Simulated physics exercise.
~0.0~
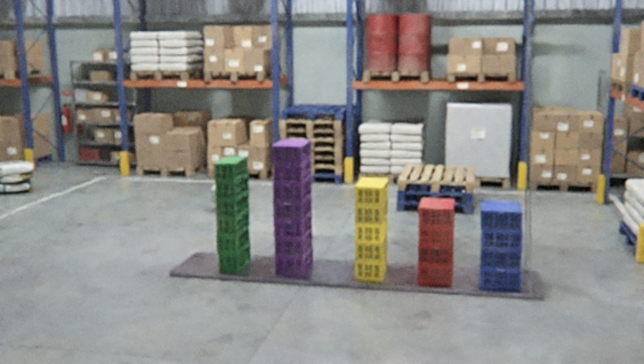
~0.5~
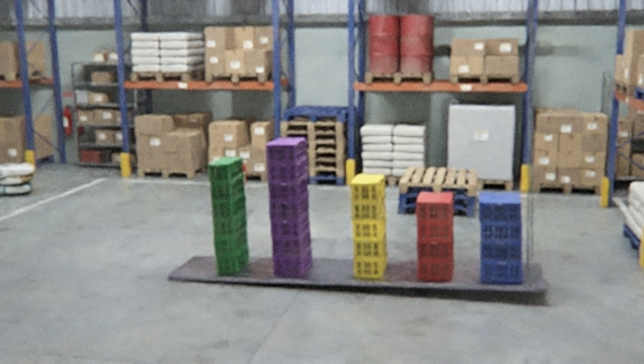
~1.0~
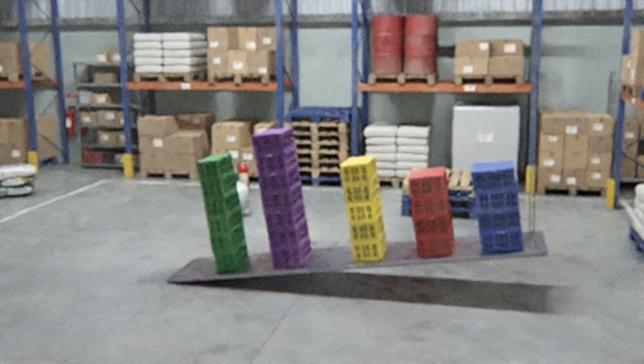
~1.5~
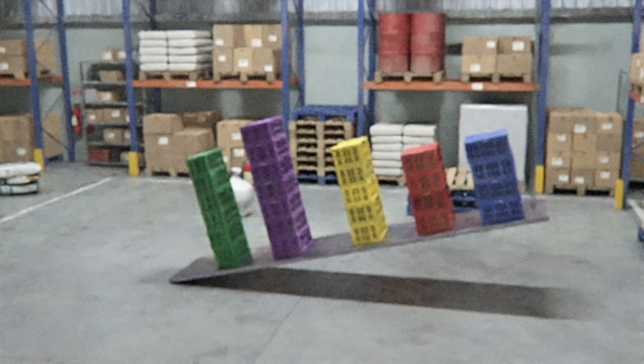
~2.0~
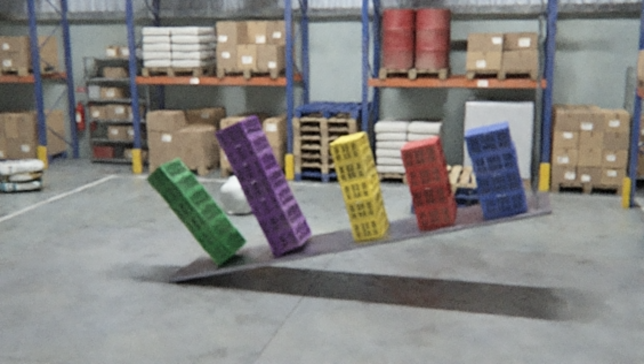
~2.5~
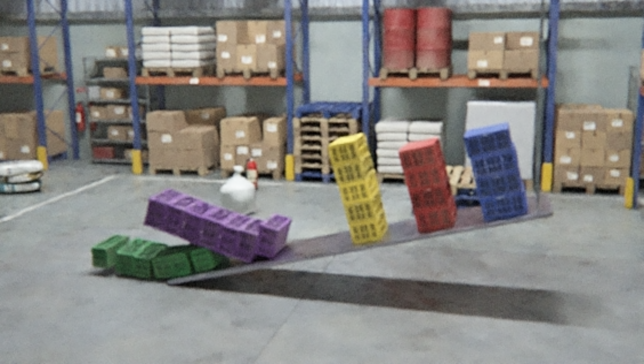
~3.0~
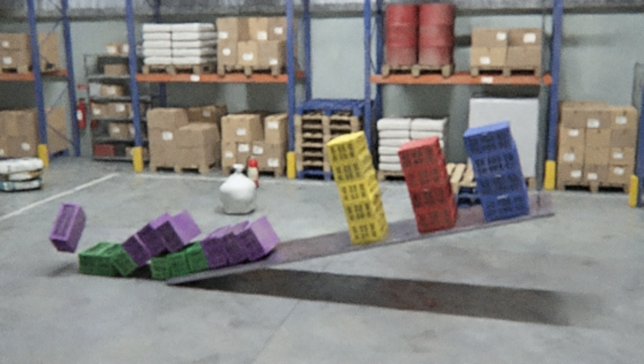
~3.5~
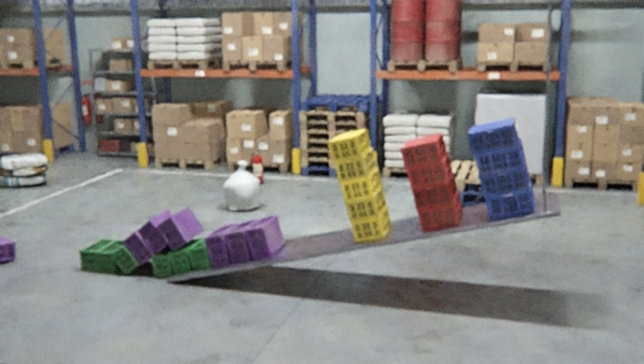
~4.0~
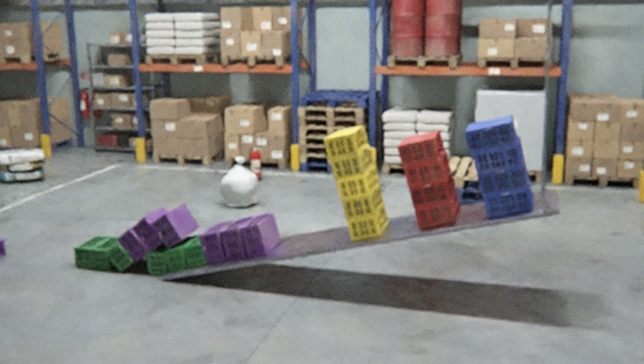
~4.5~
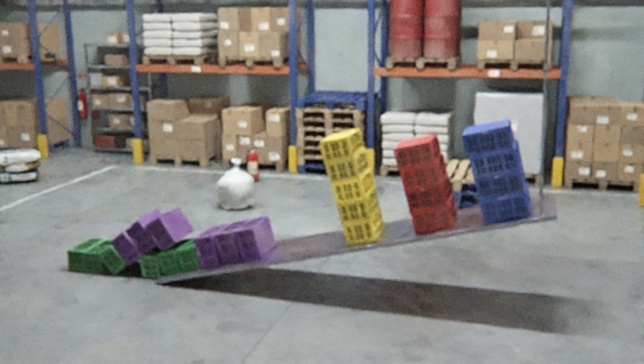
We see five coloured stacks of crates on a flat rack in a warehouse as its right end rises; the green stack, then the purple, topples left into a heap, one purple crate tumbling away, while the yellow, red and blue stacks stay standing, leaning with the slope.
